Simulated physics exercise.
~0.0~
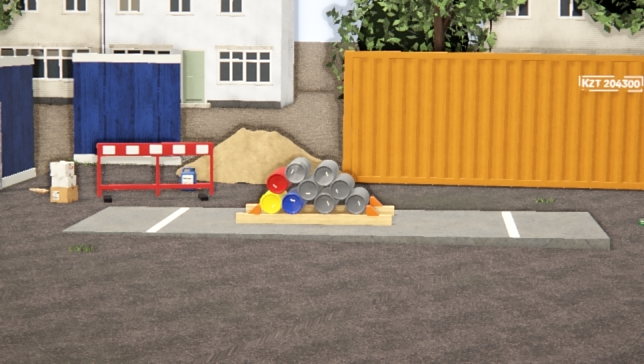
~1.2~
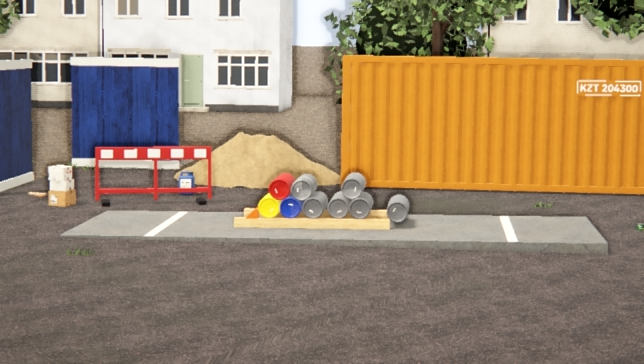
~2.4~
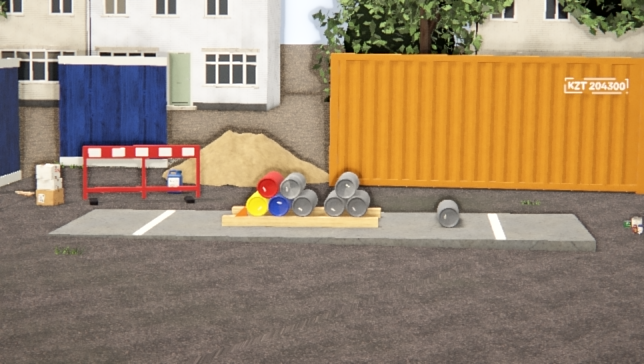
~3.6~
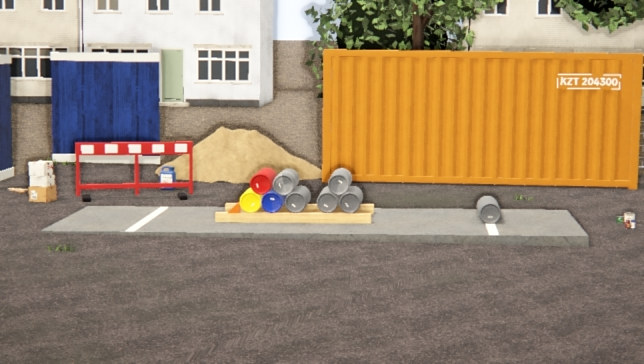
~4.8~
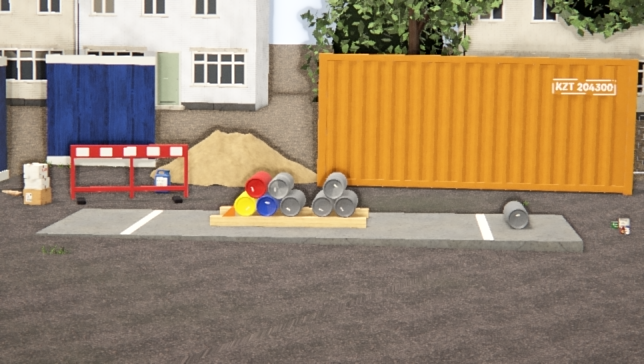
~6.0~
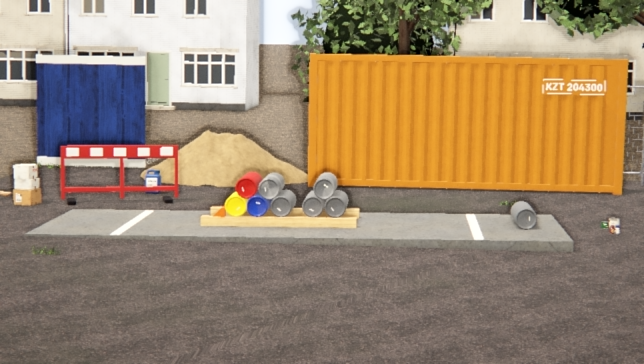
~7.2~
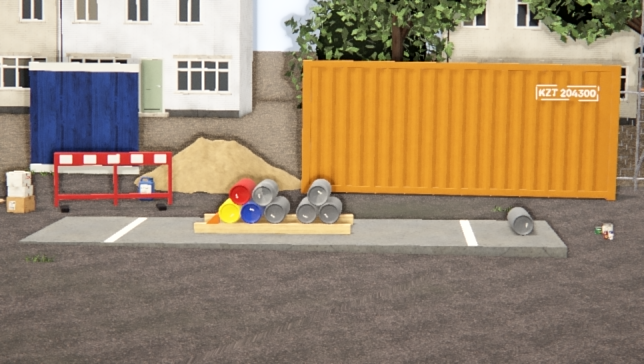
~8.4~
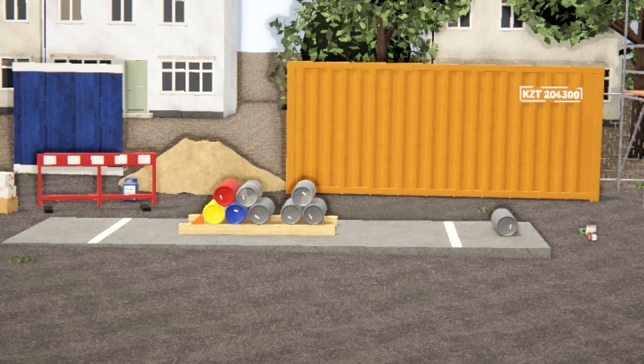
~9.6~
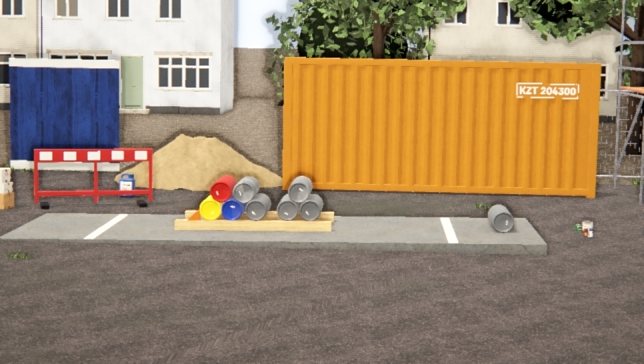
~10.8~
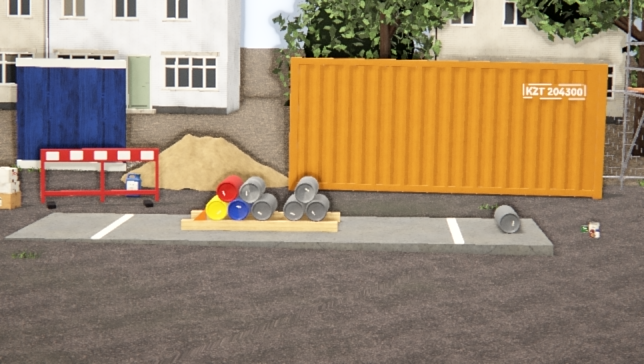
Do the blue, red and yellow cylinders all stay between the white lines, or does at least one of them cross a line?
All three stay between the lines. The blue and yellow cylinders remain on the timber bearers, and the red one stays up on top of others in the stack.
Grey cylinder rolling right off a stack on timber bearers, crossing the white line and stopping near the concrete pad's end.
